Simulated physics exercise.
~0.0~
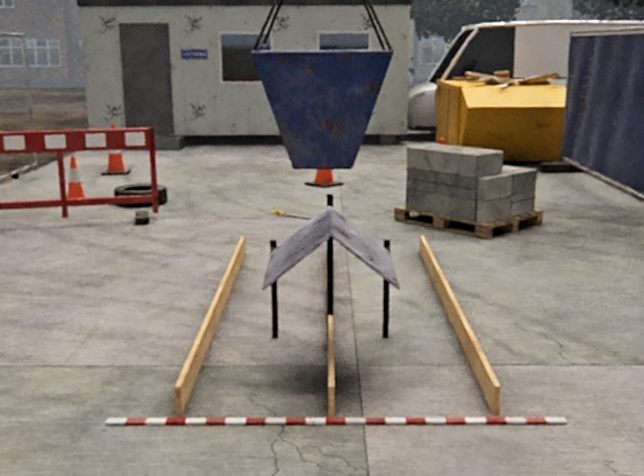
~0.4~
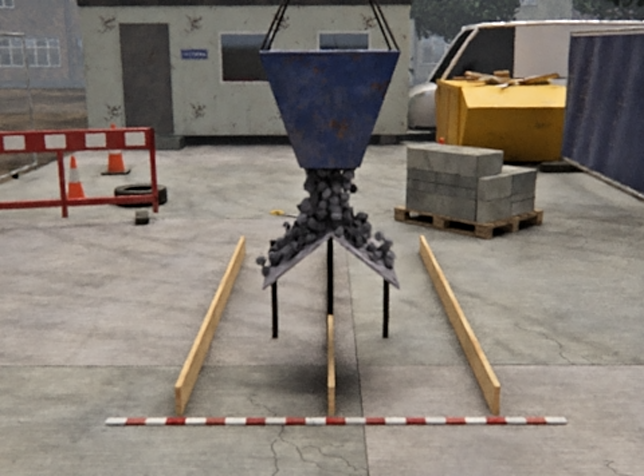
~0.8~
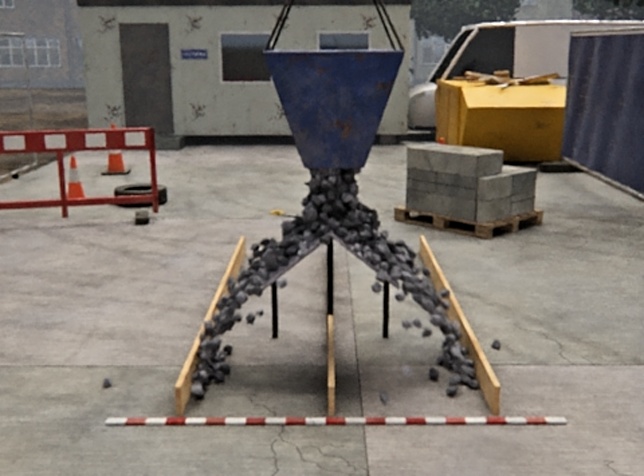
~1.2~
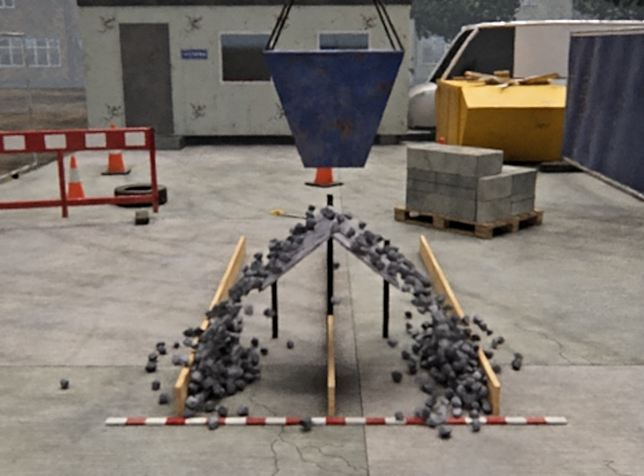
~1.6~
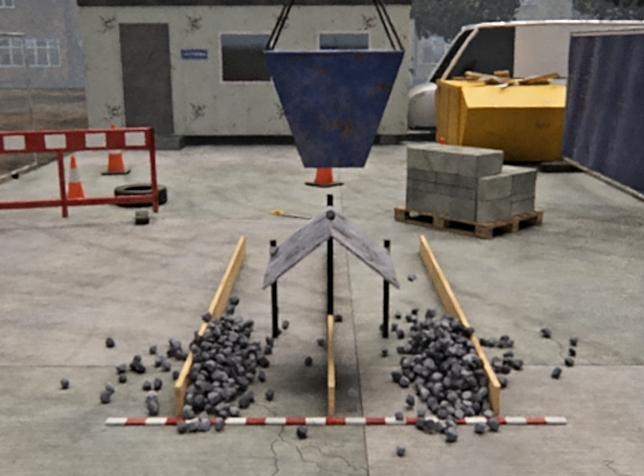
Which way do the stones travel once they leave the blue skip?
They move down, dropping onto the steel ridge and sliding off its slopes to the ground.
